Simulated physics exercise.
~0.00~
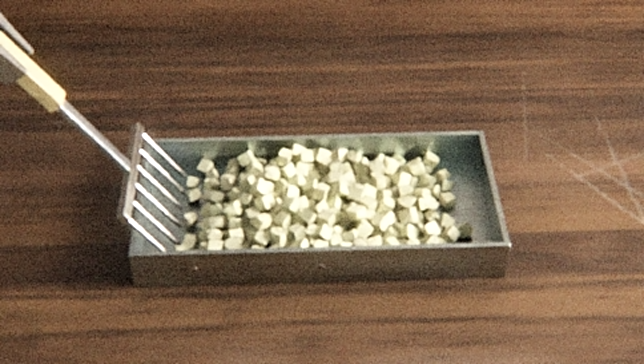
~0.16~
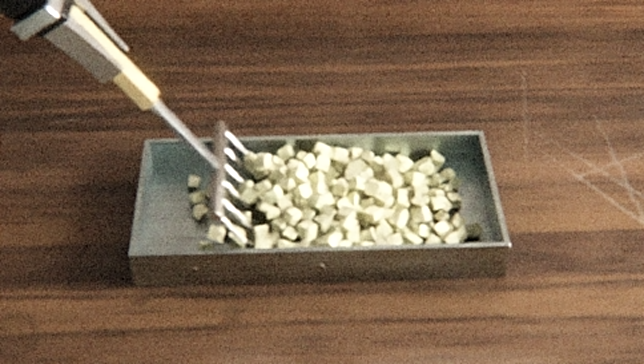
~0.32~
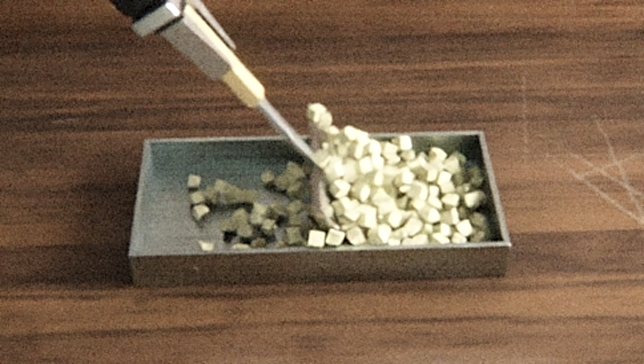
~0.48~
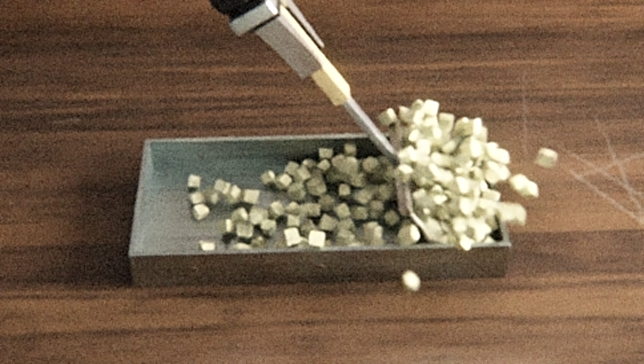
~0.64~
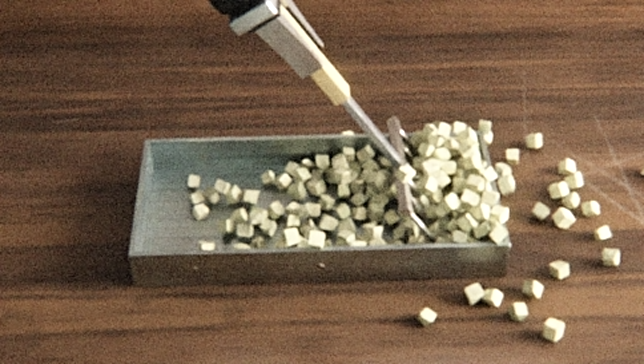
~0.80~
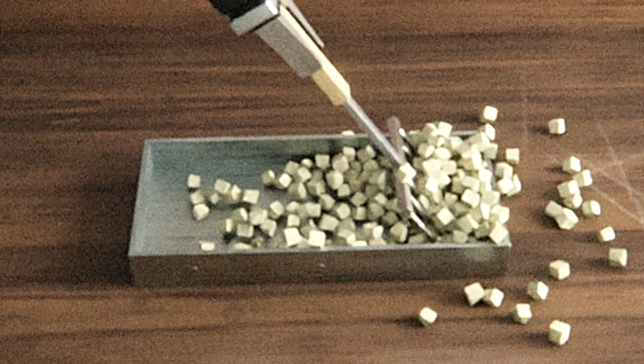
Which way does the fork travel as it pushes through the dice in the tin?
The fork moves to the right, going from the left end of the tin toward the right end.
